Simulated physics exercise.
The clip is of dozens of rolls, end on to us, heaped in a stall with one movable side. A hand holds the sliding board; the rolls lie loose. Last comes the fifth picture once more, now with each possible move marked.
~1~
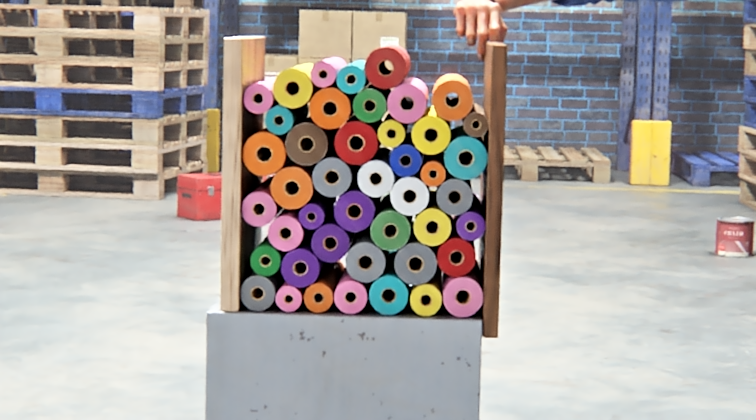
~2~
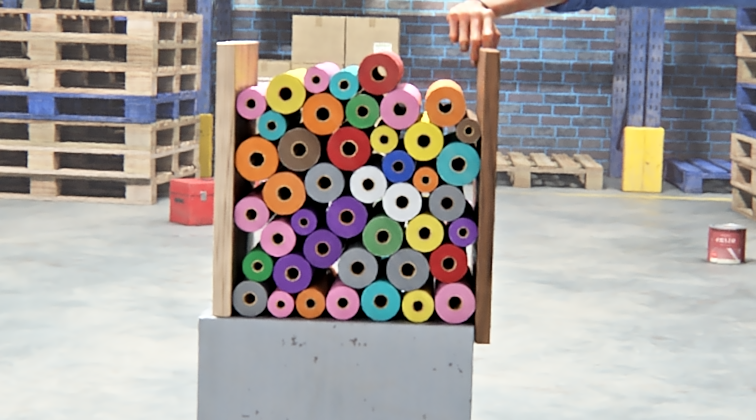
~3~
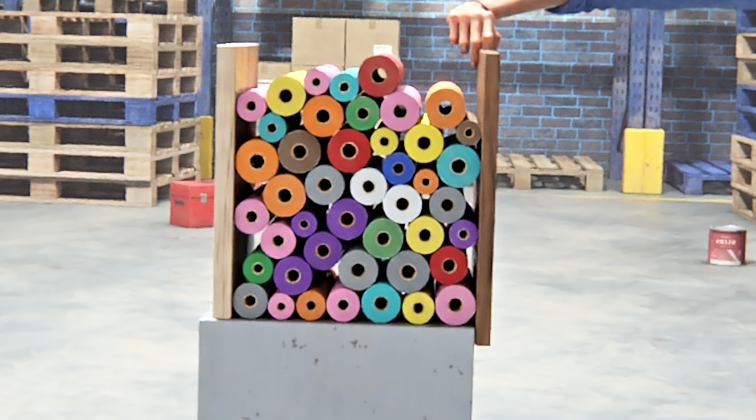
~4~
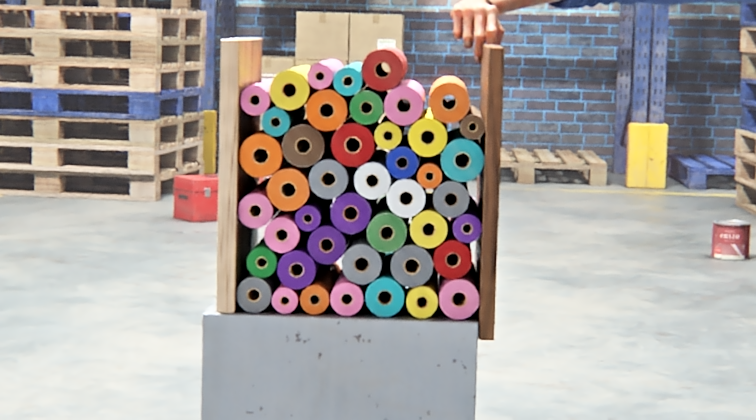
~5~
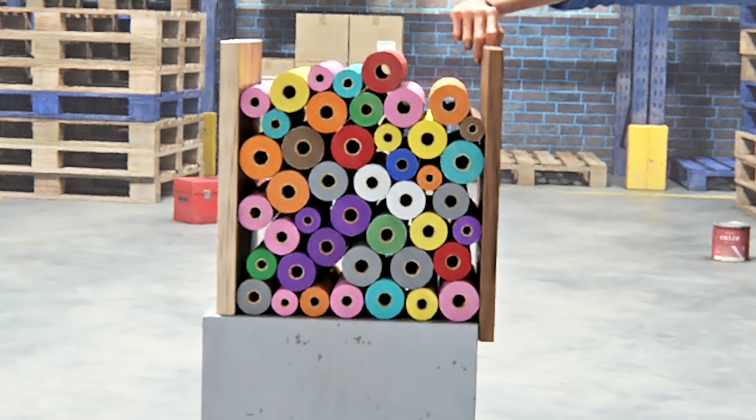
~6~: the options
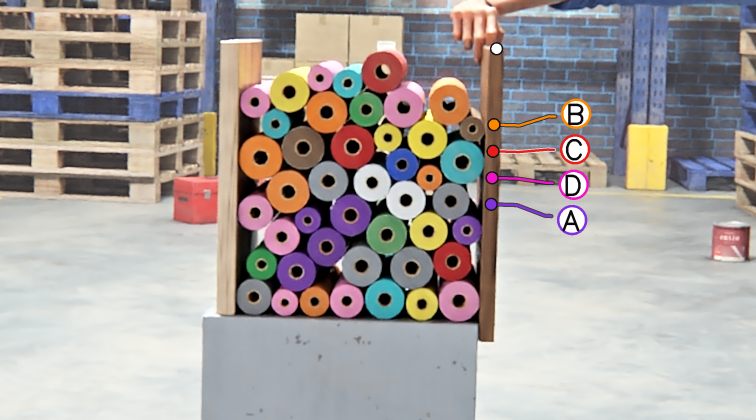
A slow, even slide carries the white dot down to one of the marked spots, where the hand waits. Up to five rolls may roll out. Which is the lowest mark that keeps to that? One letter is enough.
Slide it to D.
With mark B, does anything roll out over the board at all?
No, at B.
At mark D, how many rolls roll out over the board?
At D the number is two.
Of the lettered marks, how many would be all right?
Three of them.
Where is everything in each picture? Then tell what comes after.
In the first picture, a yellow roll (426, 300); a red roll (456, 257); a yellow roll (432, 227).
In the second picture, a yellow roll (425, 233); a grey roll (447, 203).
In the third picture, an orange roll (426, 182); a brown roll (300, 152).
In the fourth picture, a pink roll (404, 106); a pink roll (255, 100).
In the fifth picture, side board (488, 184); a grey roll (254, 297); a yellow roll (422, 304).
On the copy, A at (491, 204); B at (494, 125); C at (493, 152); D at (492, 178); the white dot at (497, 49).
On D. First, top of the board (486, 106).
Then, top of the board (484, 172).
Finally, top of the board (484, 177), two out over the board.
By contrast, A six out over the board; B none out over the board; C two out over the board.
